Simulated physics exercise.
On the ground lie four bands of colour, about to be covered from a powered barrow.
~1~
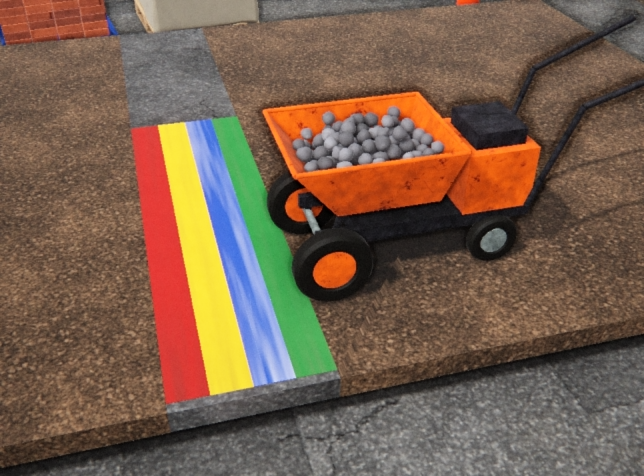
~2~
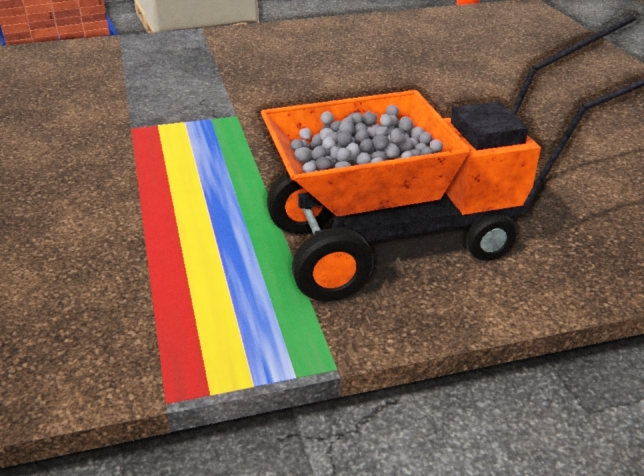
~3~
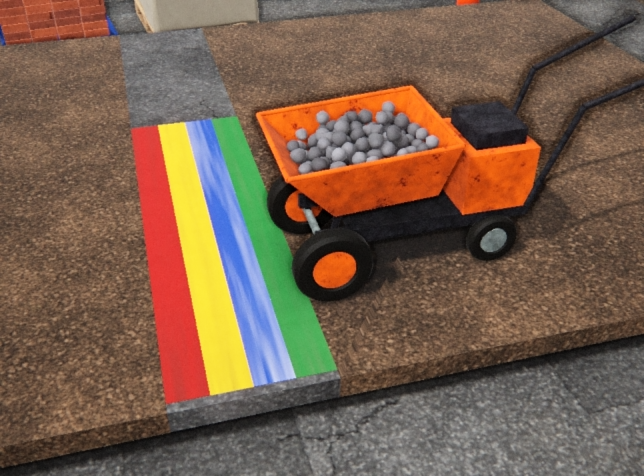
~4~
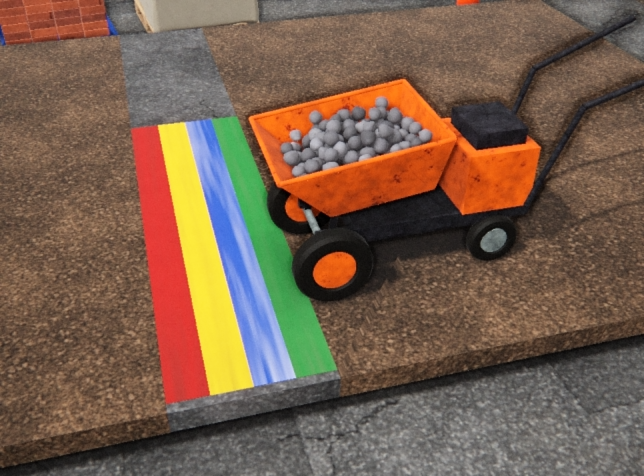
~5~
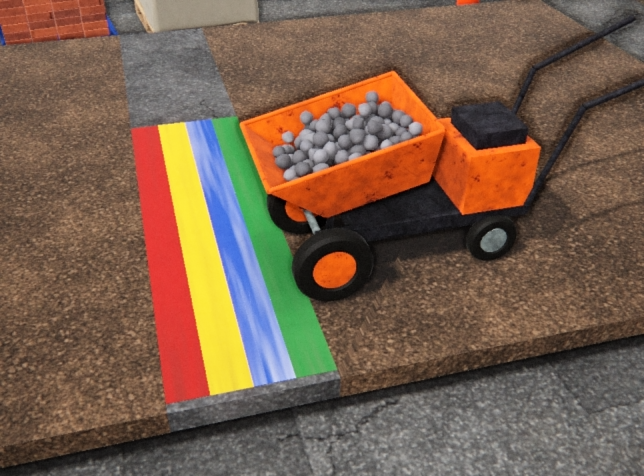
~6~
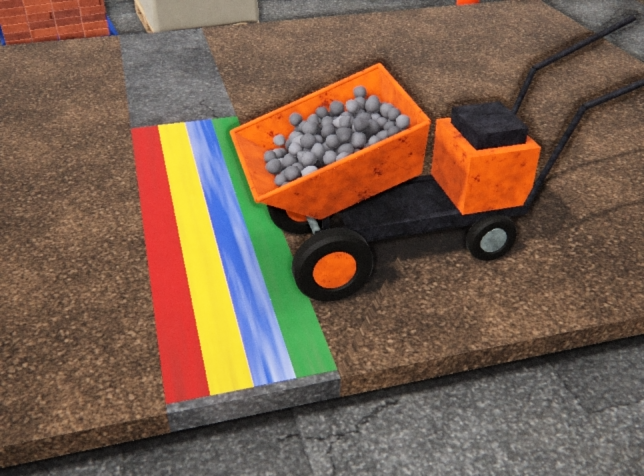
The orange skip of a small barrow, loaded with round grey cobbles, sat level at first, then tilted gradually to the left beside flat red, yellow, blue and green strips on the ground.
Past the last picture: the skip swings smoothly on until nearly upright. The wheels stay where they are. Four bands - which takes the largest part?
Largest part: The red band.
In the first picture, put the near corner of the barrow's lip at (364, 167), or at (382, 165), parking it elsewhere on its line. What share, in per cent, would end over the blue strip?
First some 40, then 30 per cent.
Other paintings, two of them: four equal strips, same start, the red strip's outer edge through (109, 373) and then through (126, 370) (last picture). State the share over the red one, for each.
About 30 %, then 30 %.
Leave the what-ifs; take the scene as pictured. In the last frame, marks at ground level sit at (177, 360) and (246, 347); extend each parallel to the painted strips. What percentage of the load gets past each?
About 40 and 80 %.
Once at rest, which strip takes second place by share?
That would be the strip in yellow, in second.
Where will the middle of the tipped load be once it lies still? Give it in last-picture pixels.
Once nothing moves, the middle sits near (166, 277).
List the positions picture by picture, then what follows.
In the first frame, lip of the skip at (296, 177), level; top of the load at (364, 137), round cobbles; green strip at (302, 332); blue strip at (263, 339); yellow strip at (222, 347); red strip at (181, 354).
In the second frame, lip of the skip at (294, 178), level; top of the load at (362, 137).
In the third frame, lip of the skip at (288, 180), tipped barely; top of the load at (357, 135).
In the fourth frame, lip of the skip at (280, 185), tipped a little; top of the load at (367, 141).
In the fifth frame, lip of the skip at (269, 192), tipped a little; top of the load at (377, 124).
In the sixth frame, lip of the skip at (258, 200), tipped clearly; top of the load at (364, 120); green strip at (302, 332); blue strip at (263, 339); yellow strip at (222, 347); red strip at (181, 354).
Soon, skip tipped steeply; all in the skip.
A while on, skip tipped steeply; most in the skip; a stray few over the yellow strip; a small part over the red strip; a stray few falling; a stray few off the paint.
Towards the end, skip tipped right over; about a quarter in the skip; a small part over the yellow strip; about a third over the red strip; about a quarter off the paint.
Finally, skip tipped right over; about a quarter in the skip; none over the green strip; a stray few over the blue strip; about a quarter over the yellow strip; about a third over the red strip; about a quarter off the paint.
